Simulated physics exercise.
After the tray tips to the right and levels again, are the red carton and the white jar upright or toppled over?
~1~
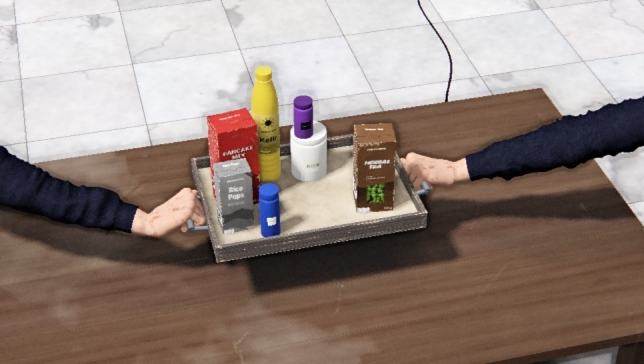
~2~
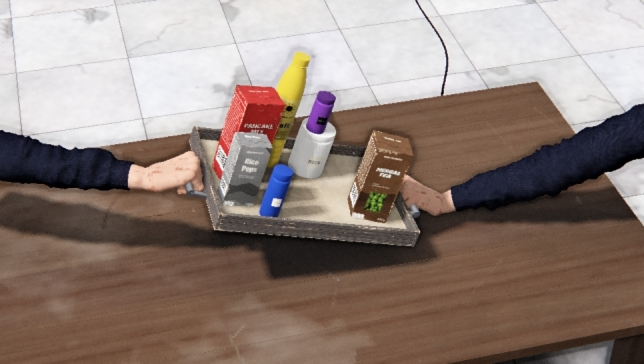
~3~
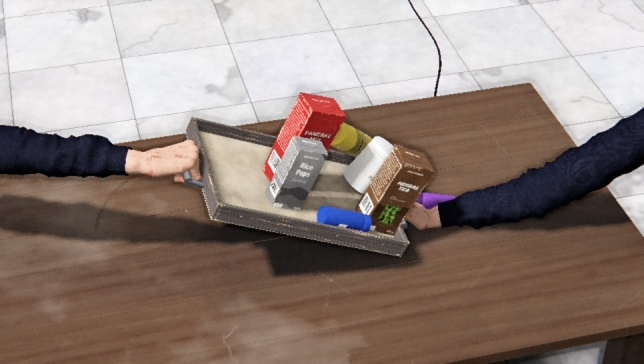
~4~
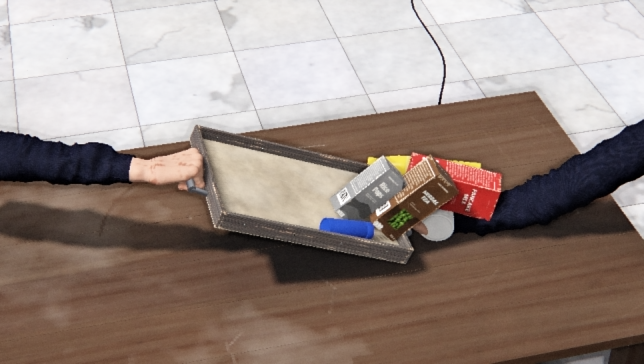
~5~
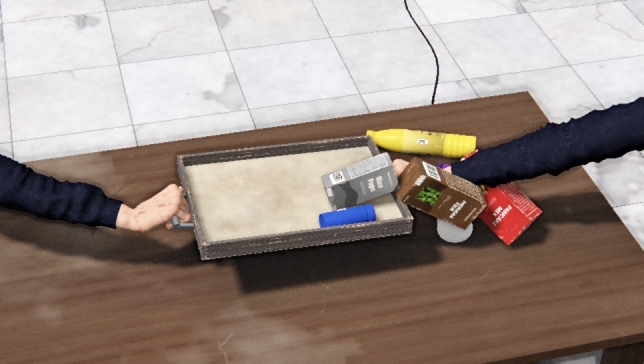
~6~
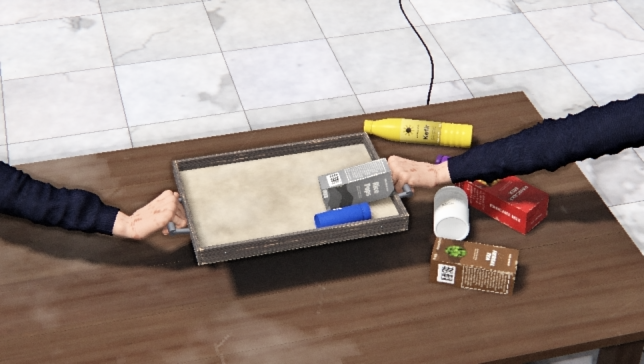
Both are toppled over. The red carton and the white jar end up lying on the table to the right of the tray.
